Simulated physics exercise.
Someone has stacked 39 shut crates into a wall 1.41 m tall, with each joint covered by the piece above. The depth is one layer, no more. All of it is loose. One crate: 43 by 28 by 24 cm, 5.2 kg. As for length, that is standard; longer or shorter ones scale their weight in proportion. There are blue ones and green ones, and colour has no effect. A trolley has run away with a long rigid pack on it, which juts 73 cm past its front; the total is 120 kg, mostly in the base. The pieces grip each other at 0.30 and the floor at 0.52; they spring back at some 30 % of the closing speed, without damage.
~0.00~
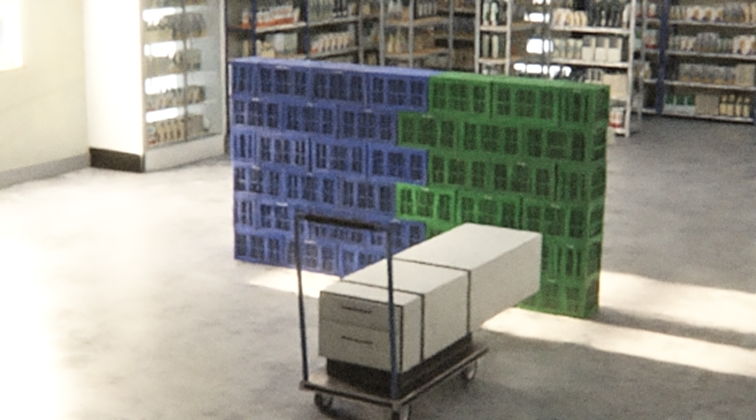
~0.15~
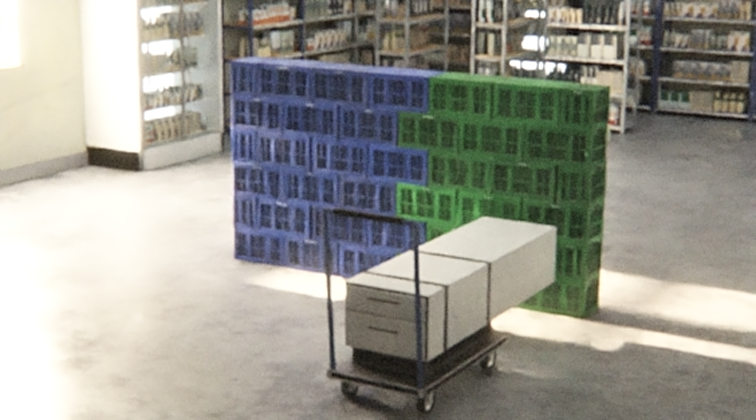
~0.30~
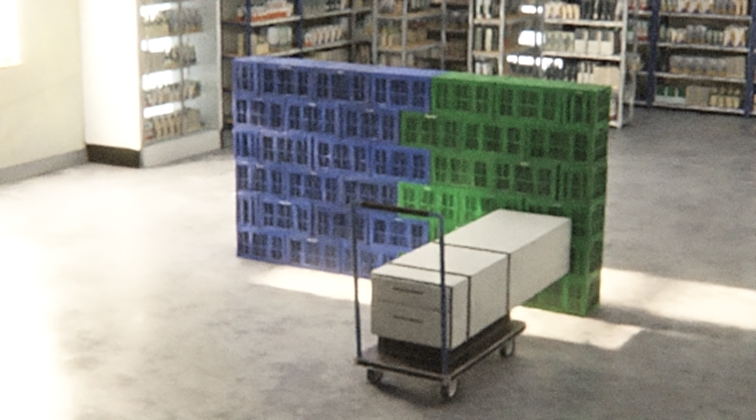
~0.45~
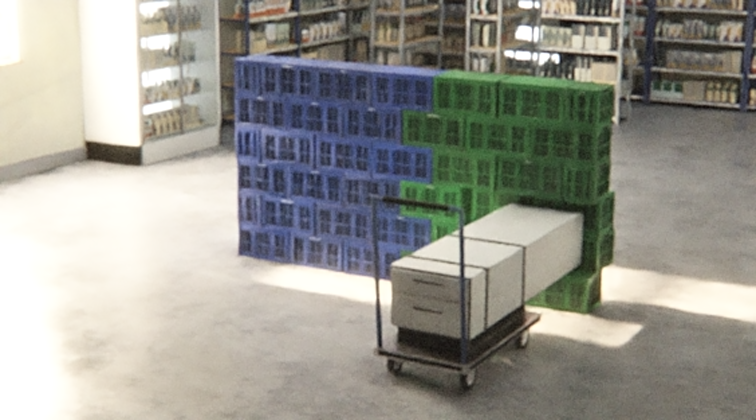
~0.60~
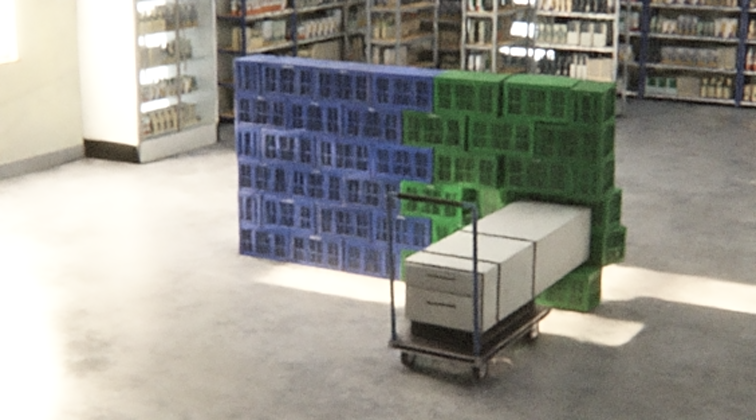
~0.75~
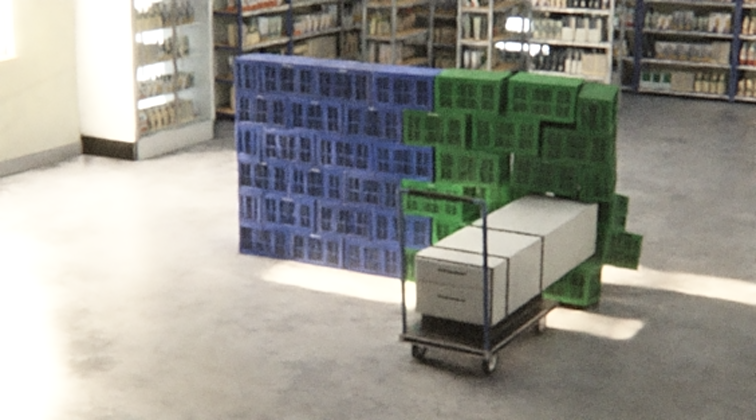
The video shows a platform trolley carrying a long pale drawer unit rolling toward a wall of stacked blue and green crates, then pushing into the green side, where several crates shift and tilt while the blue ones stay put.
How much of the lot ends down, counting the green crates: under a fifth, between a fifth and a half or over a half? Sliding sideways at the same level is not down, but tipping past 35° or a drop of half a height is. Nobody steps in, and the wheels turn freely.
Above a half.
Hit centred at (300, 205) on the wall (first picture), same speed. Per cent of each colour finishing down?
Then blue ends 60 per cent down and green 0 per cent.
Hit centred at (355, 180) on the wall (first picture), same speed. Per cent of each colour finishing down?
In that case, blue 60 and green 10 in a hundred end down.
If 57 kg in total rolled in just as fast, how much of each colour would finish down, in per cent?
Down by colour: Blue 0, green 70 per cent.
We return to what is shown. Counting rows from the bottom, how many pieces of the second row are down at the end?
Count down in that row: 2.
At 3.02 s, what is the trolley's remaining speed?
Roughly 0.1 m/s.
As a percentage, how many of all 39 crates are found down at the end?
About 35 per cent.
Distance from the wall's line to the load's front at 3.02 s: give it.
Around 70 cm beyond.
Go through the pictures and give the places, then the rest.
In the first picture (each place is the centre of the face we see best; the camera moves round a little), load (537, 253) 43 cm short of the wall; top green crate (577, 108); top blue crate (338, 87); all as stacked.
In the second picture, load (552, 246) 22 cm short of the wall; top green crate (577, 109).
In the third picture, load (567, 237) 17 mm short of the wall; top green crate (579, 109).
In the fourth picture, load (579, 230) 14 cm into the wall's line; top green crate (582, 108); 8 have shifted.
In the fifth picture, load (588, 225) 27 cm into the wall's line; top green crate (586, 110) tilted 5°; steepest lean 5°, the crate at (585, 182); 10 have shifted.
In the sixth picture, load (594, 220) 37 cm into the wall's line; top green crate (593, 116) tilted 11°; top blue crate (343, 85); steepest lean 21°, the crate at (623, 249); 13 have shifted.
By 1.42 s, load 69 cm past the wall's line, still rolling; 5 of the 18 green crates down (5 of 39 in all colours); top green crate tilted 25°, 17 cm lower.
By 3.02 s, load 72 cm past the wall's line, still rolling; 12 of the 18 green crates down (13 of 39 in all colours); top green crate upside down.
When it is over (4.5 s), load 68 cm past the wall's line, stopped; 12 of the 18 green crates down (13 of 39 in all colours); top green crate upside down; top blue crate unmoved. That is 67 per cent. In pixels of the last frame, middles, top green crate near (736, 249), top blue crate near (352, 82).
